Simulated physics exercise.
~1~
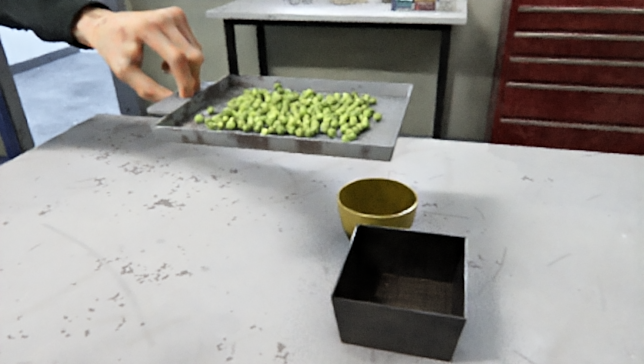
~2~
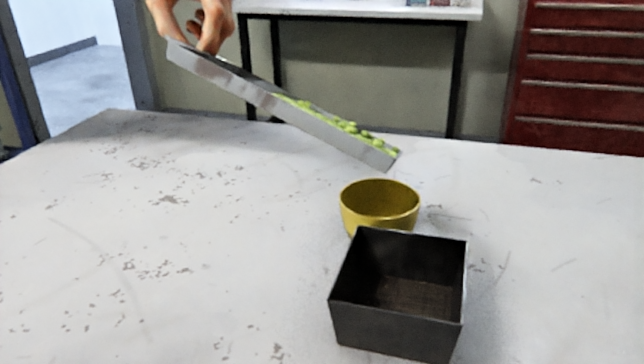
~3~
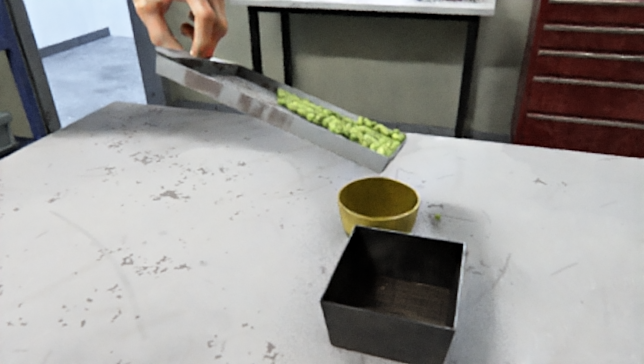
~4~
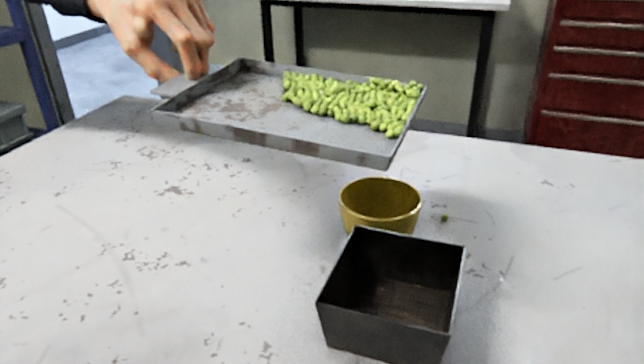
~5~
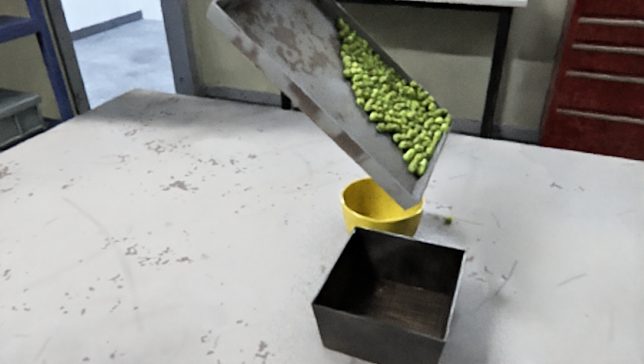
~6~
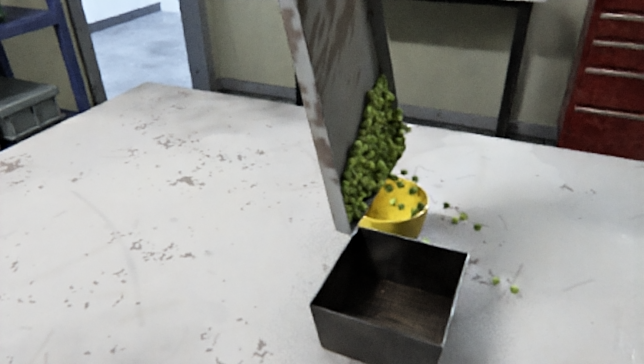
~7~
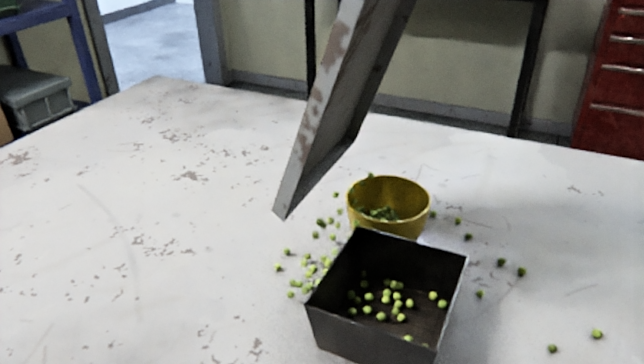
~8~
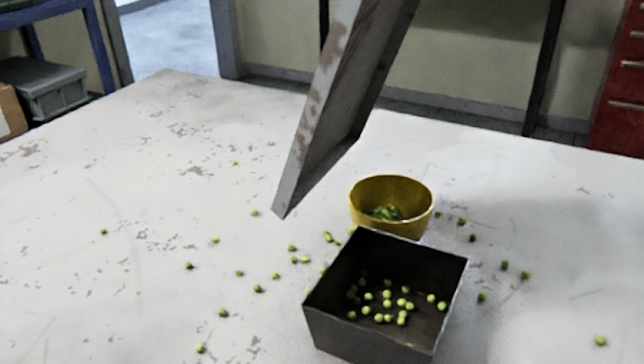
We see a hand tilt a metal tray of green peas, level it, then tip it steeply rightward above a yellow bowl and black tin, spilling the peas; many land in the bowl, some in the tin, and others scatter across the table.
